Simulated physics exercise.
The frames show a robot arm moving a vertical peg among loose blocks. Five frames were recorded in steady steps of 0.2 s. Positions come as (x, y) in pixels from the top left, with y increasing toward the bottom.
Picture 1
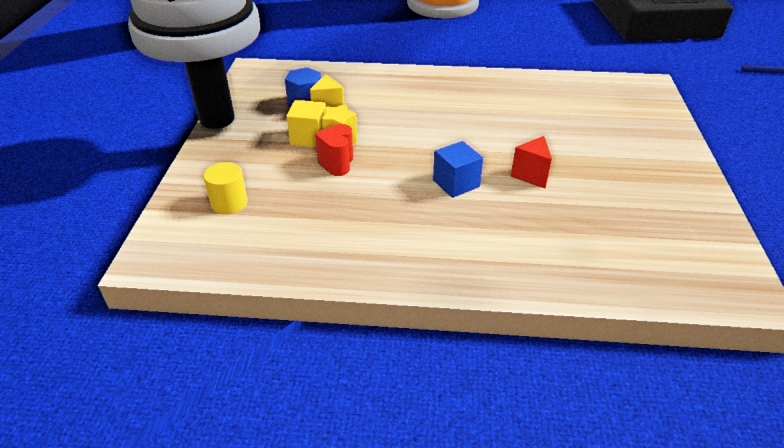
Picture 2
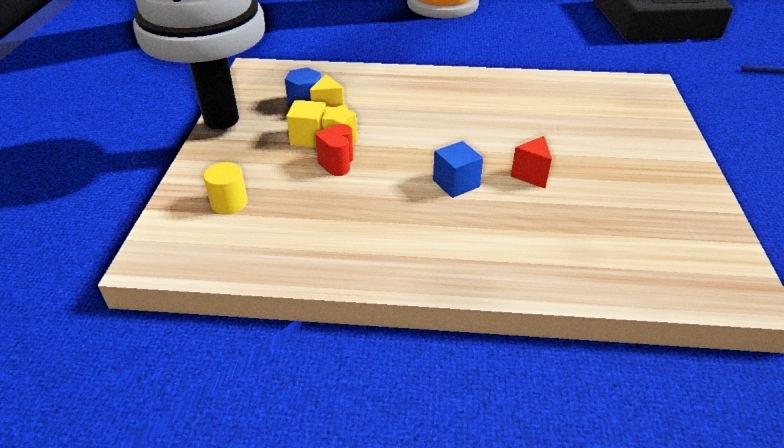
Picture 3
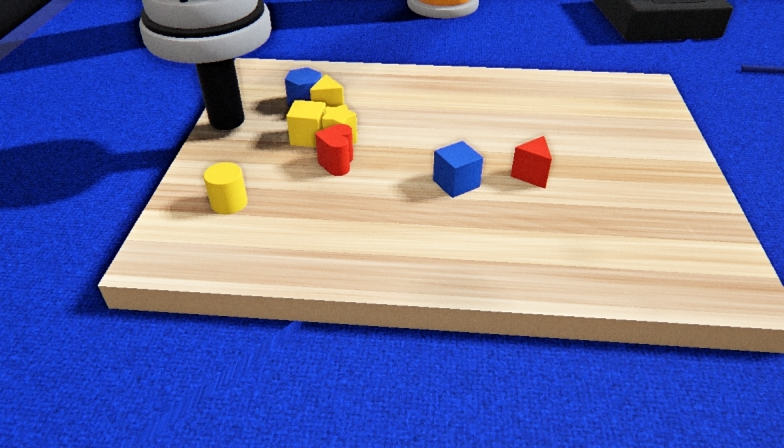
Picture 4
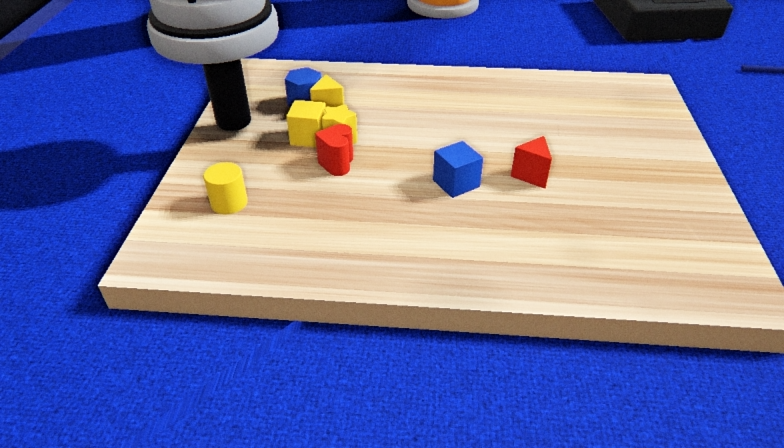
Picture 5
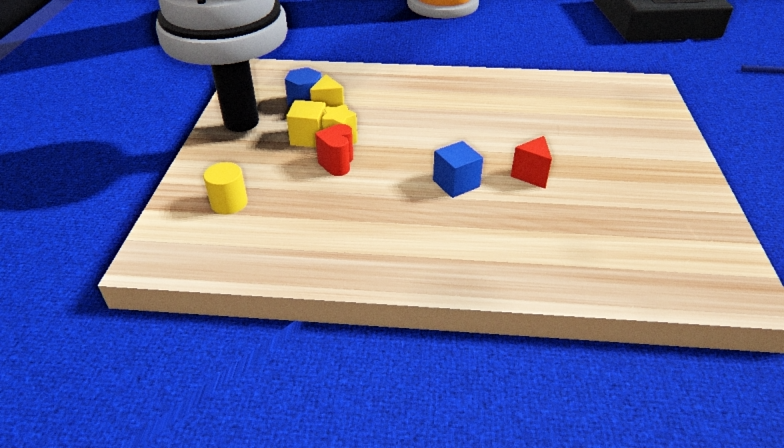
On a wooden board over blue cloth, a robot arm's black vertical peg slides slightly right toward a cluster of blue, yellow and red blocks, while a yellow cylinder, a blue cube and a red triangular block also remain still.
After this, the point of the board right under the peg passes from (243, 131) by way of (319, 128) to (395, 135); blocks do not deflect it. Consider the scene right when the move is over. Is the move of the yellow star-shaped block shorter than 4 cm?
The answer is no.
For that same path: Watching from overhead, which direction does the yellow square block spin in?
Direction: Clockwise.
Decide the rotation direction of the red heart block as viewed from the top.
It spins with the clock.
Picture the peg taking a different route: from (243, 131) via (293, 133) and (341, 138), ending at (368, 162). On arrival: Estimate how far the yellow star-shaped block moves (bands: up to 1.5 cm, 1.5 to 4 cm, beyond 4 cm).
My prediction: Over 4 cm.
The first path, step by step. One third of the way, peg (294, 120); yellow square block (316, 111), turned 15° clockwise; yellow star-shaped block (348, 115).
Two thirds of the way, peg (345, 124); yellow square block (359, 118), turned 60° clockwise; red heart block (339, 139), turned 35° clockwise; yellow star-shaped block (387, 132), turned 15° clockwise.
At the end, peg (395, 128); yellow square block (374, 124), turned 90° clockwise; yellow triangular block not moved; red heart block (340, 139), turned 45° clockwise; yellow star-shaped block (396, 141).
